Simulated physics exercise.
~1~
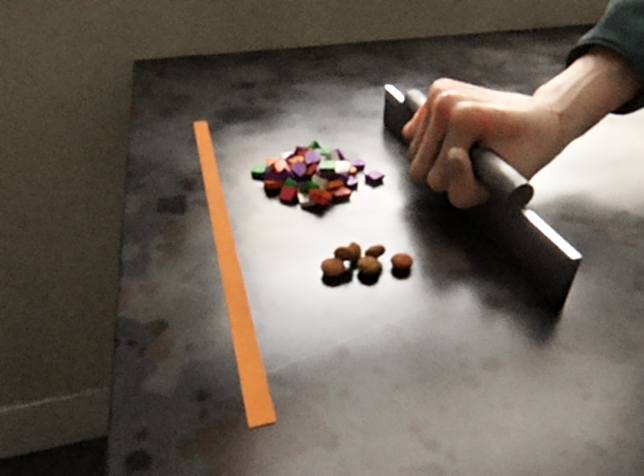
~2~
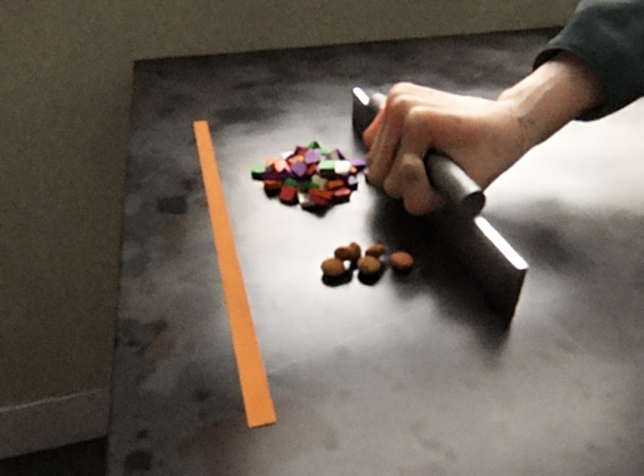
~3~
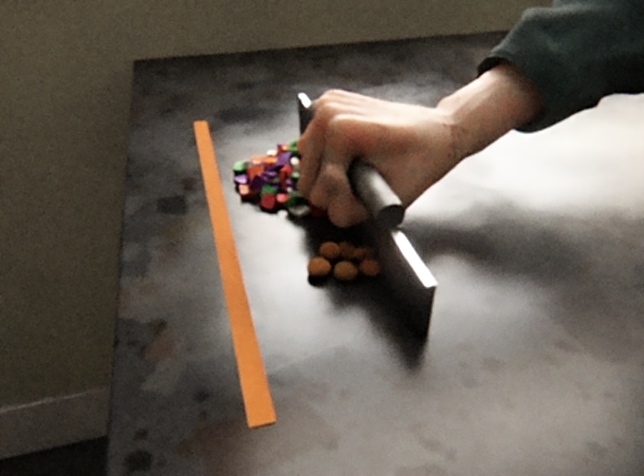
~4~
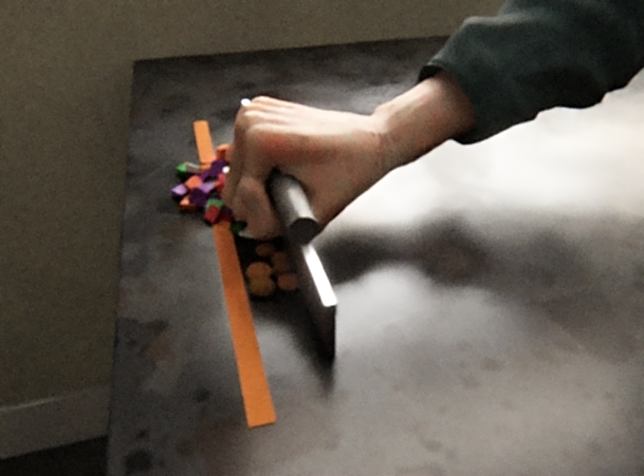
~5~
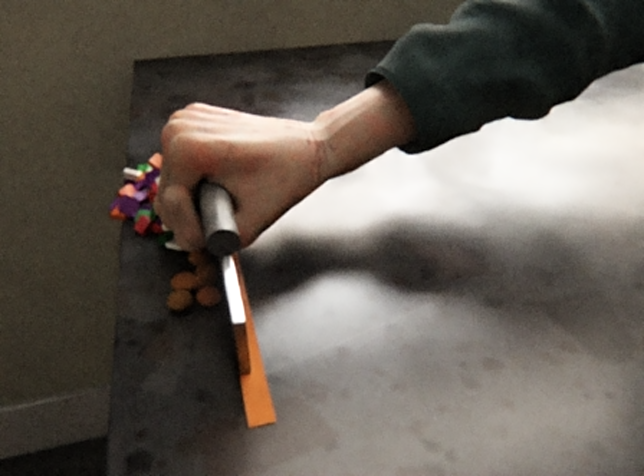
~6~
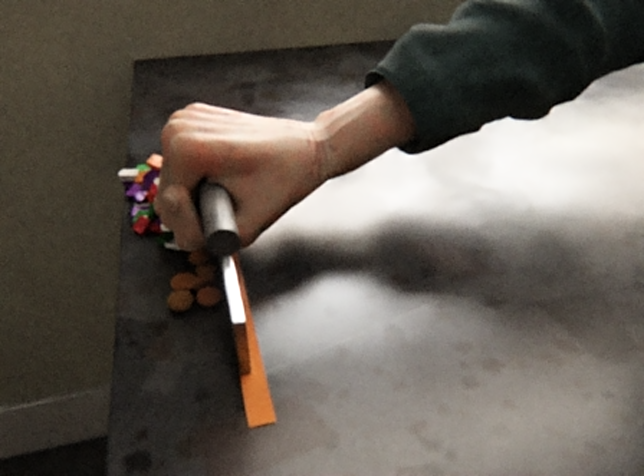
On a dark, mottled tabletop beside a plain wall, a hand in a dark green sleeve grips a scraper by its round handle. A pile of small colorful pieces and a nearer cluster of round brown pieces lie between the blade and a strip of orange tape. The hand pushes the scraper left, meeting both groups and sweeping them across the tape. The blade stops at the tape and stays there. The brown pieces rest on the table, while the colorful pile sits at the left edge, a small part of it over the side.
